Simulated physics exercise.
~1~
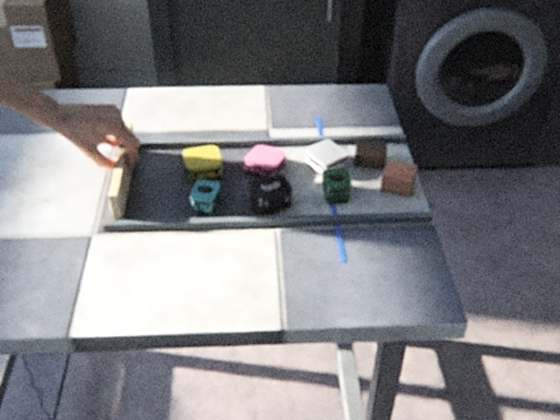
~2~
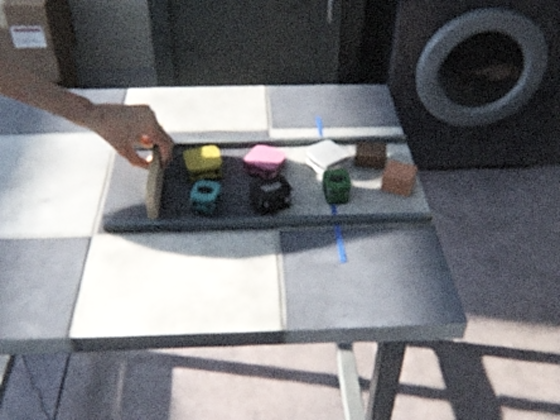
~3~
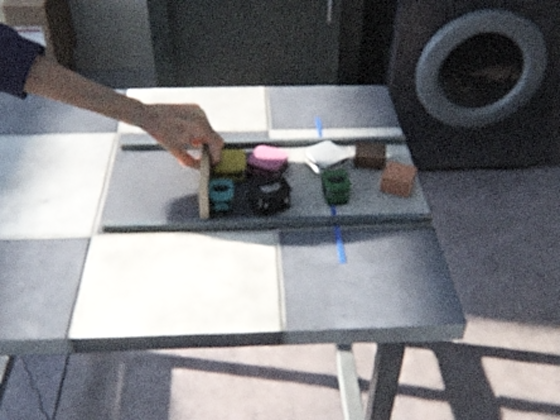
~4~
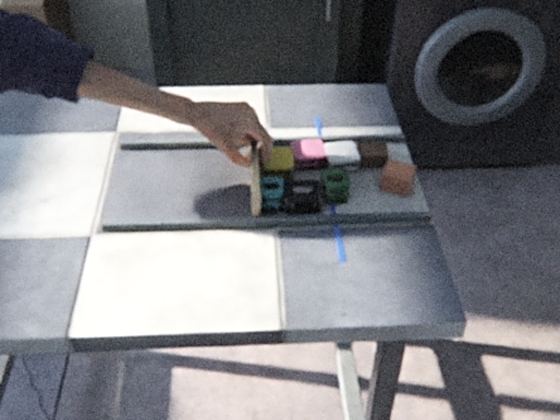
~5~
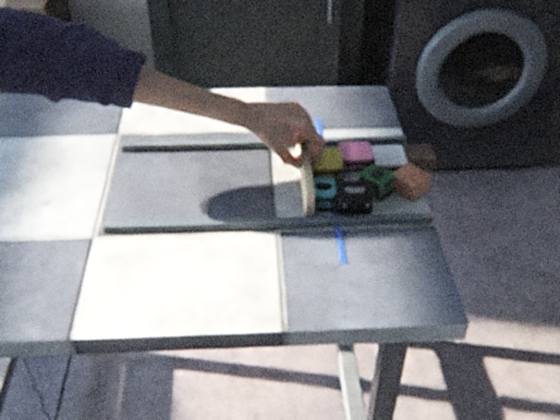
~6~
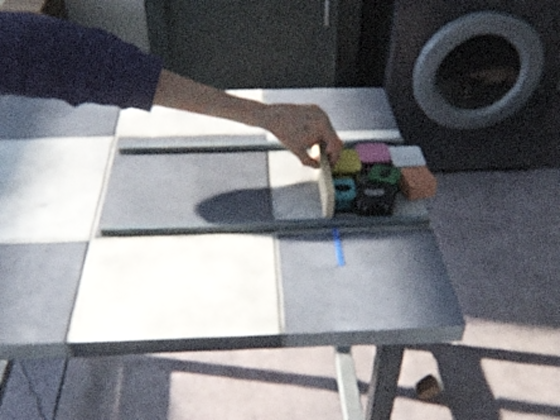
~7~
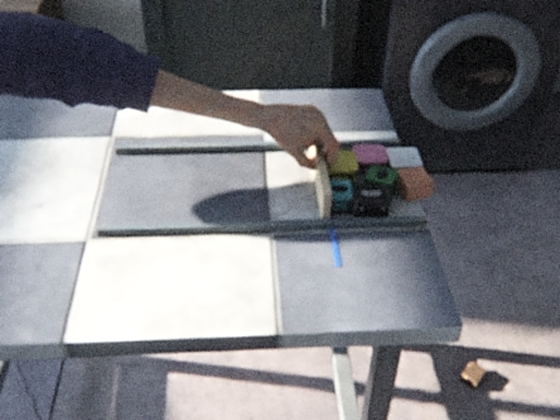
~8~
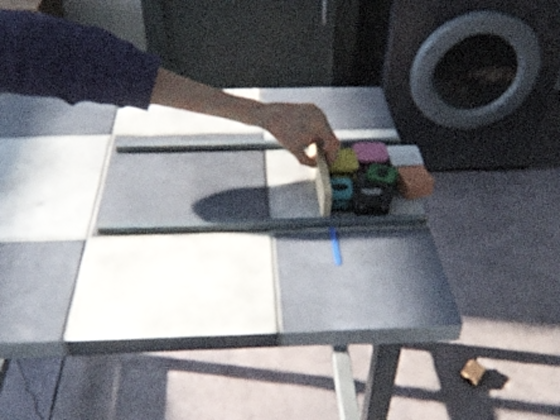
On a tiled table, a hand slid an upright board rightward along a channel, bunching colourful cases and blocks together near the table's end until the brown block dropped to the floor, and the board stopped with the others still on top.
